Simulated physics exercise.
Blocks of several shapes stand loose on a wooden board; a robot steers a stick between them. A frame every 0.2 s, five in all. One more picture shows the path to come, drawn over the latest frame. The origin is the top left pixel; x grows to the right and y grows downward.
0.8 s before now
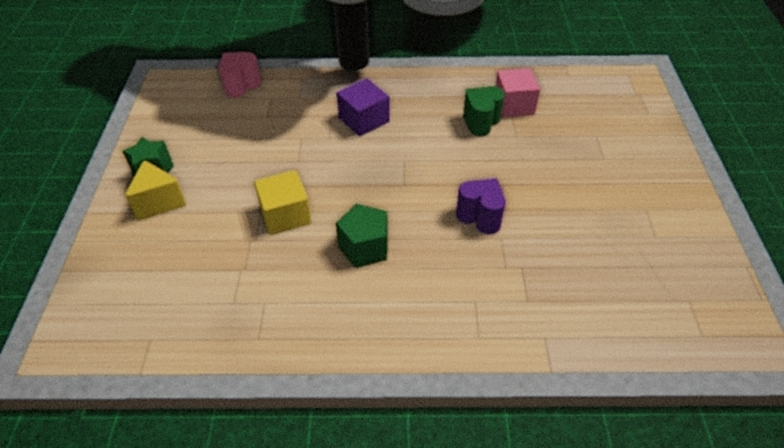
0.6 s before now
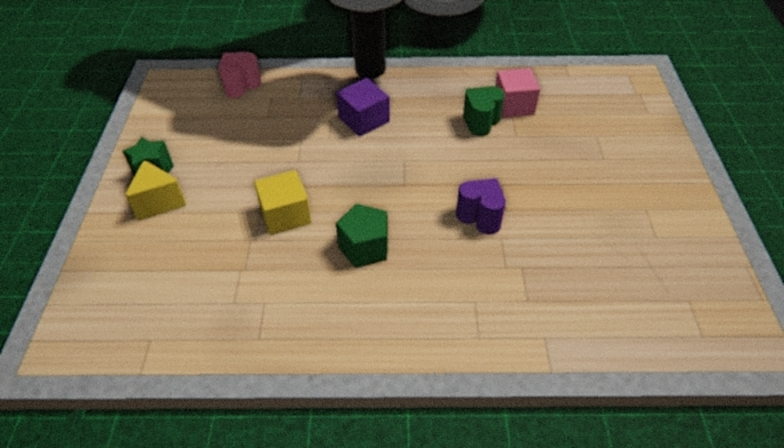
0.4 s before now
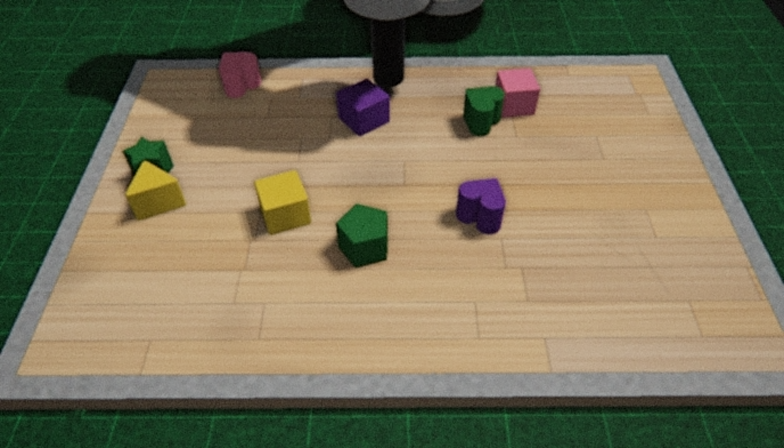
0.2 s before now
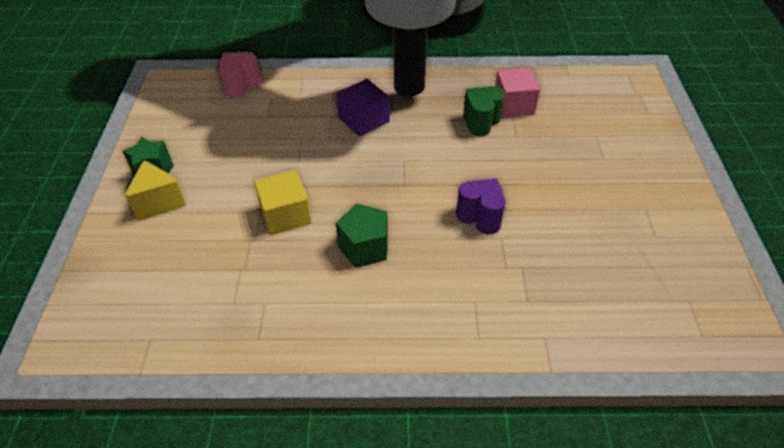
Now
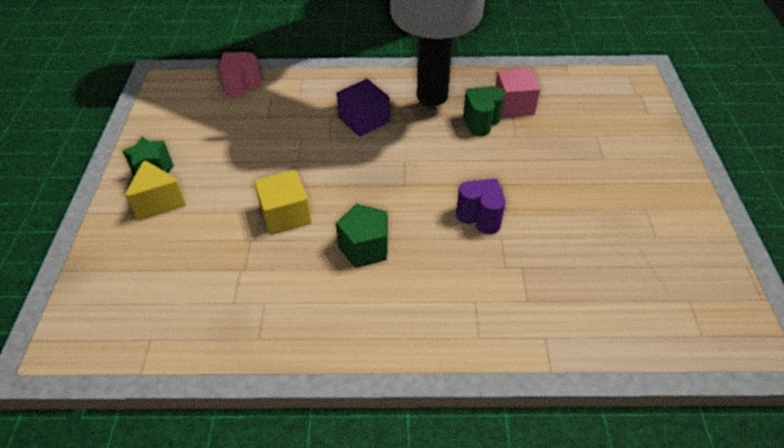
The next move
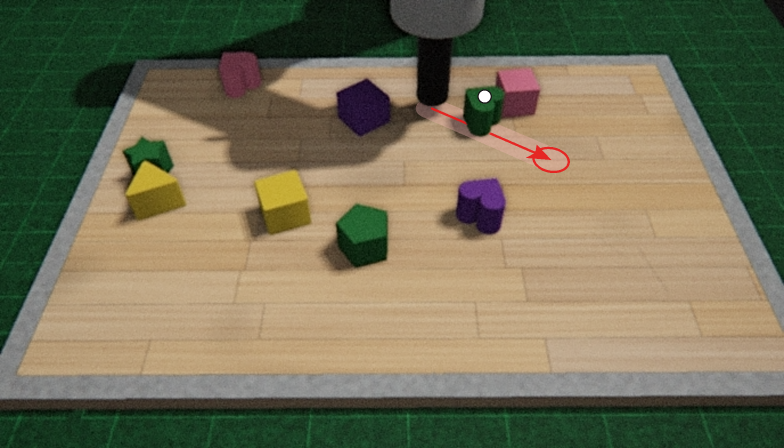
In this clip, a robot's dark stick moves right and slightly toward the viewer above a wooden board, passing behind a purple square block toward a green heart block and a pink square block, while all the blocks stay still.
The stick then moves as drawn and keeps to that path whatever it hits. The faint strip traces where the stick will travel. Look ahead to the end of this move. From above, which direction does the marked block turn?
It swings round anticlockwise.
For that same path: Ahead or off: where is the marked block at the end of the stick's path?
Most likely the marked block slides off.
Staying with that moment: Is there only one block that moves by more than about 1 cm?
I believe so.
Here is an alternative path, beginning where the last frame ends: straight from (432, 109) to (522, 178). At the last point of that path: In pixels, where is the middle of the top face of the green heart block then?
It should be at about (509, 105).
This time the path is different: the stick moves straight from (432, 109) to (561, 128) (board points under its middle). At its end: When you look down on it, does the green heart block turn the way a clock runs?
I believe so.
The drawn path runs from (432, 109) to (551, 160); the dot is on the green heart block.
What follows on the original path. One third of the way, stick (471, 113); green heart block (506, 104), turned 15° clockwise; pink square block (523, 80), turned 15° anticlockwise.
Two thirds of the way, stick (512, 130); green heart block (549, 114); pink square block (523, 80), turned 15° anticlockwise.
At the end, stick (554, 148); purple square block not moved; green heart block (576, 117), turned 35° anticlockwise; pink square block (523, 80), turned 15° anticlockwise.
